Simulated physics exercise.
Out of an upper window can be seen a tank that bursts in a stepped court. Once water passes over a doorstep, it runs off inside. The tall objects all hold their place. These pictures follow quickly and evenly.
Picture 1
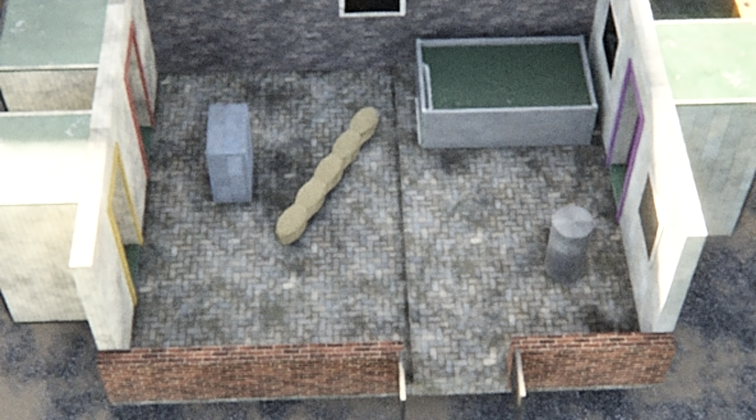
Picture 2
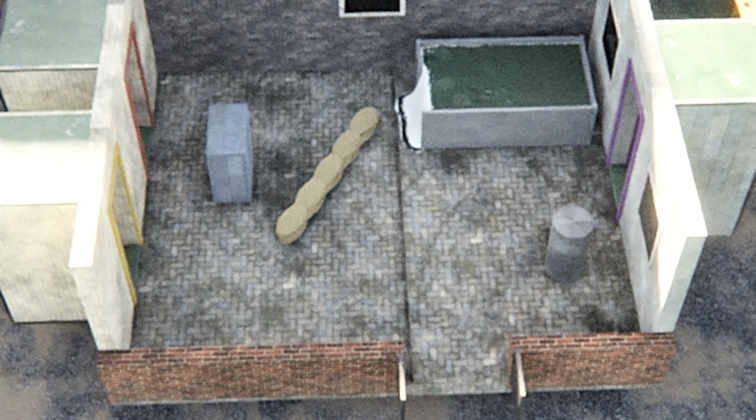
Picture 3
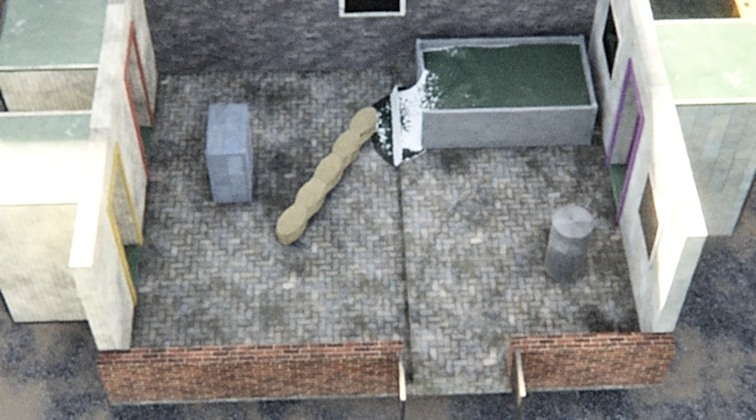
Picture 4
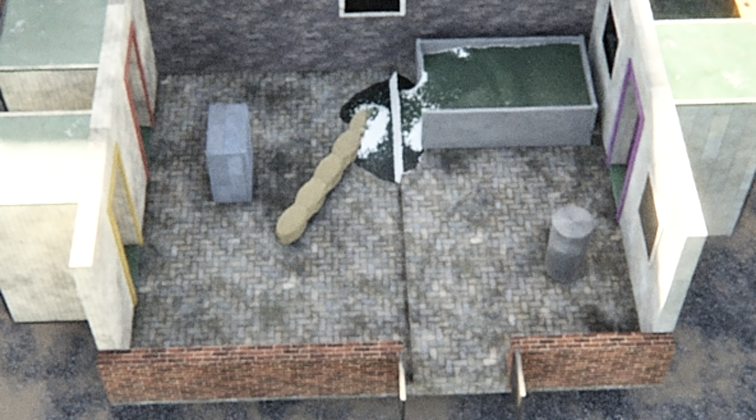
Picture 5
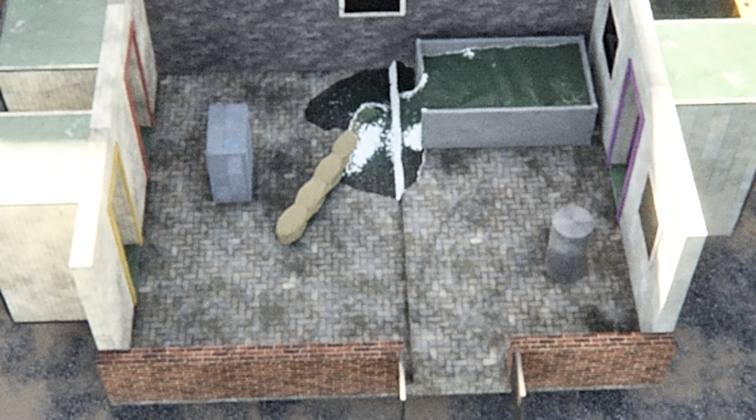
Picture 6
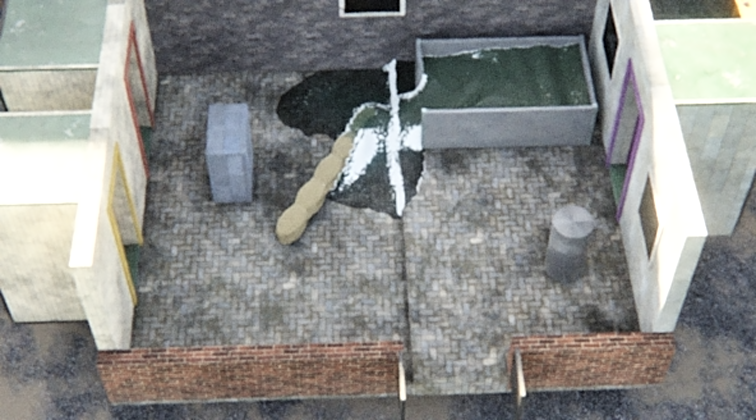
A stepped court paved in grey brick, with low red-brick walls at the front, is seen from high above through a steady view. A grey tank of dark green water stands at the back right, with a grey block at left, a knobbly tan barrier near the middle and a grey cylinder at right. Water bursts from the tank's left end, foams white over the step, and spreads leftward and forward around the barrier's upper end.
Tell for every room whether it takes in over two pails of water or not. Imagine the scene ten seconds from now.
The red door takes in over two pails, the yellow door takes in over two pails, the purple door does not.
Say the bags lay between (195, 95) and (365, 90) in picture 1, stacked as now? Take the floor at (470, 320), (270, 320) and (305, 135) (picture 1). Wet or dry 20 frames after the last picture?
Taking the three spots in order: Untouched, swamped, swamped.
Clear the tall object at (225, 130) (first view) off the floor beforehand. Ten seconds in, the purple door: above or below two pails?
Briefly, the purple door stays within the limit.
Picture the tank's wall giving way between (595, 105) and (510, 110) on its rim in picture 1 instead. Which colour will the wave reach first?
I'd go with the door marked purple.
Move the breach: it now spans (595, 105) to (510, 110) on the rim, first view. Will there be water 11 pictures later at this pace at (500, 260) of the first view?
At the point asked about: Soaked.
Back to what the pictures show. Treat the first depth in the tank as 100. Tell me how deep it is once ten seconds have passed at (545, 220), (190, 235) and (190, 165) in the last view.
I'd say around 0 per cent, then 14 per cent, then 12 per cent.
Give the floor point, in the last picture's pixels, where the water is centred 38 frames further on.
The water's middle lies around (319, 205).
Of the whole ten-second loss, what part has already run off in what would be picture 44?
About 55 per cent.
A moment on, water covers 25 % of the floor; the red door not reached, the yellow door not reached, the purple door not reached.
Next, water covers 40 % of the floor; the red door not reached, the yellow door not reached, the purple door not reached.
Then, water covers 50 % of the floor; the red door under two buckets in, the yellow door wet at the sill, nothing in, the purple door not reached.
Later, water covers 55 % of the floor; the red door over two buckets in, the yellow door over two buckets in, the purple door not reached.
In the end, water covers 60 % of the floor; the red door over two buckets in, the yellow door over two buckets in, the purple door not reached.
